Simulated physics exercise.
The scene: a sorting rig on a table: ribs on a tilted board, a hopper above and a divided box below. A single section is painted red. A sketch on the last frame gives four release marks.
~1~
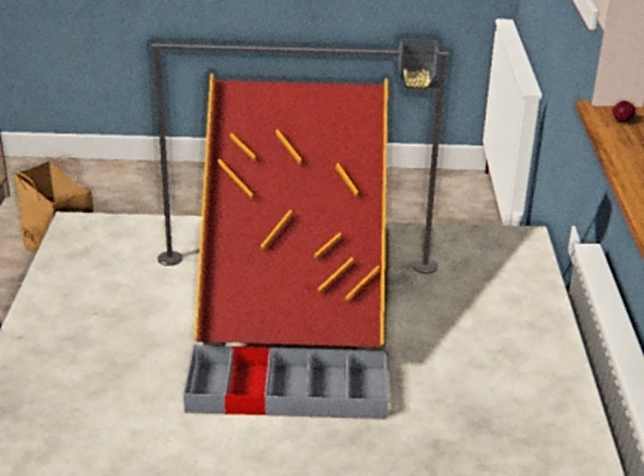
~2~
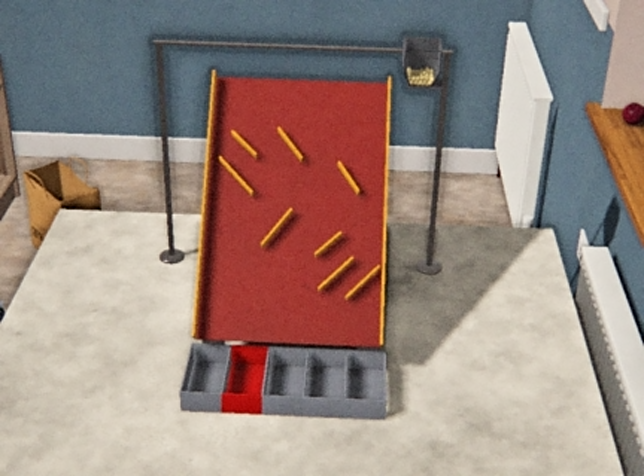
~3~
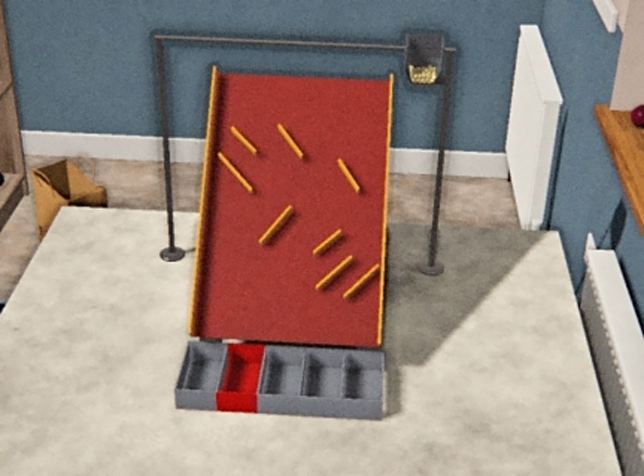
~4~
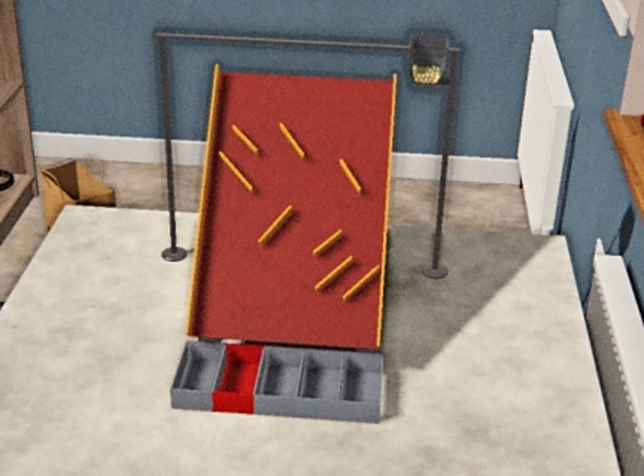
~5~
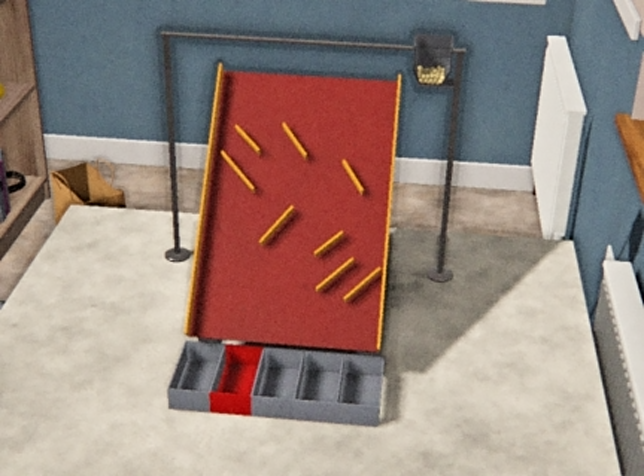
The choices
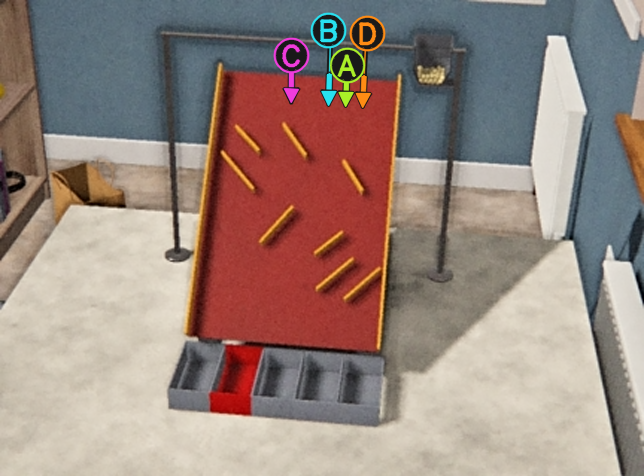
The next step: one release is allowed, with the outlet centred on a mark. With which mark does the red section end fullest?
It is B.
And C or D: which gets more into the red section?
That would be C.
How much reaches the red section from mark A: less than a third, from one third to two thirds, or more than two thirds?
It is less than a third.
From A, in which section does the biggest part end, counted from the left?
The third.
On the marked copy, mark A meets the board at (345, 101); mark B meets the board at (328, 100); mark C meets the board at (291, 97); mark D meets the board at (362, 102).
Choosing A, a small part in the red section, about two thirds in other sections, a small part outside the box.
Choosing B, about half in the red section, about a third in other sections, a small part outside the box.
Choosing C, about a quarter in the red section, about two thirds in other sections, a small part outside the box.
Choosing D, a small part in the red section, most in other sections, a small part outside the box.
